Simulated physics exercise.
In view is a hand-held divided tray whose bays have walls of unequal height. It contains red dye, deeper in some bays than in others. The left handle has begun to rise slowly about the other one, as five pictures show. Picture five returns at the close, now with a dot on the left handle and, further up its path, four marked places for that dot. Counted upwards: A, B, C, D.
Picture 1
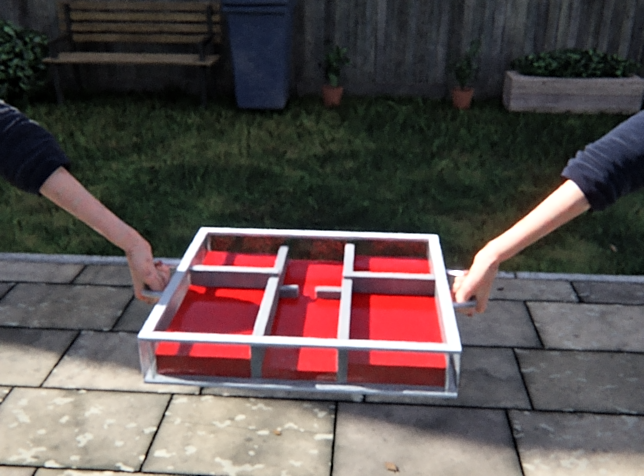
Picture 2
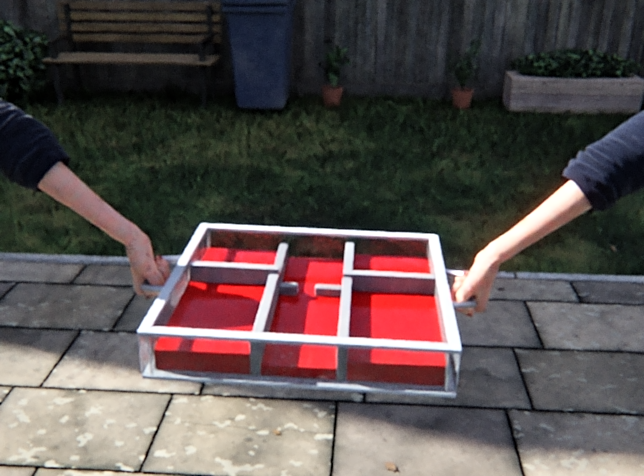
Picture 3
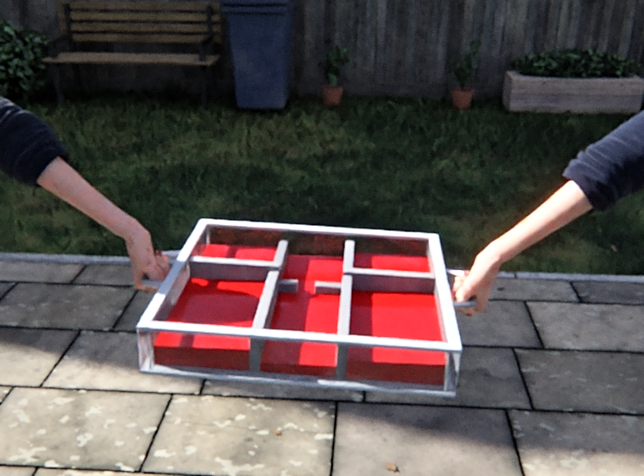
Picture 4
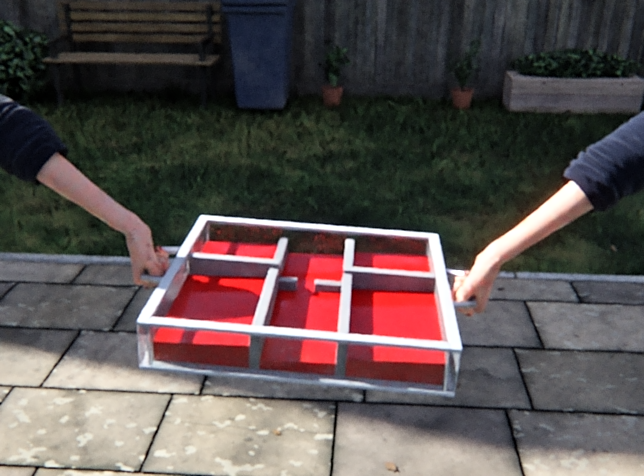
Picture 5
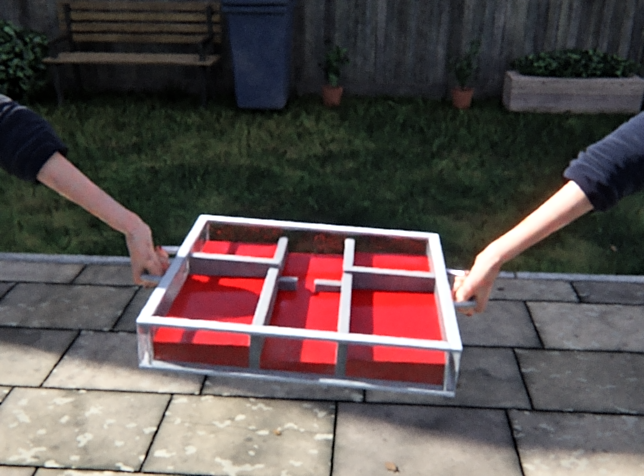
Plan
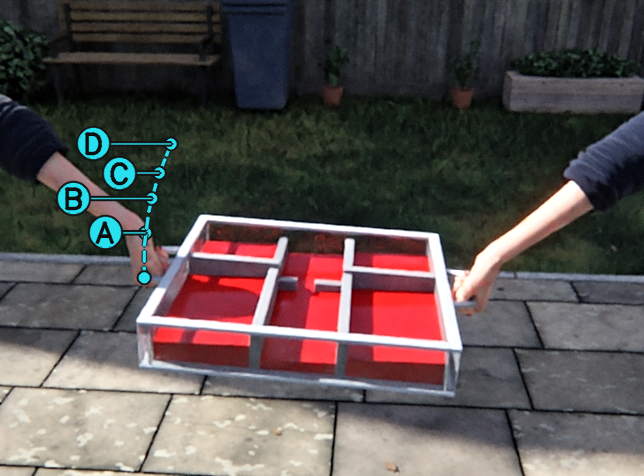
On a garden patio, two hands holding a divided tray of red liquid, the left hand slightly raising its side.
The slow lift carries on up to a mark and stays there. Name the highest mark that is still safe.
That is mark C.
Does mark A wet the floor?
No, that is safe.
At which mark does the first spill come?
It is D.
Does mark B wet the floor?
No, that is safe.
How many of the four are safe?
Three of the four.
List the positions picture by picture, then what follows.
In the first picture, the tray is level; deepest in the front left bay, at (220, 317), shallowest in the back middle; left handle at (154, 278).
In the second picture, tipped about 1° down to the right; no wall is crossed; left handle at (154, 273).
In the third picture, tipped about 2° down to the right; no wall is crossed; left handle at (153, 268).
In the fourth picture, tipped about 3° down to the right; no wall is crossed; left handle at (153, 264).
In the fifth picture, tipped about 3° down to the right; deepest in the front left bay, at (219, 306), shallowest in the back middle; left handle at (153, 263).
In cyan, A at (145, 232); B at (151, 198); C at (159, 173); D at (171, 143).
Choosing A, nothing spills; the front left bay holds the most.
Choosing B, nothing spills; the front left bay holds the most.
Choosing C, nothing spills; the front right bay holds the most.
Choosing D, about 7 % goes over the rim.
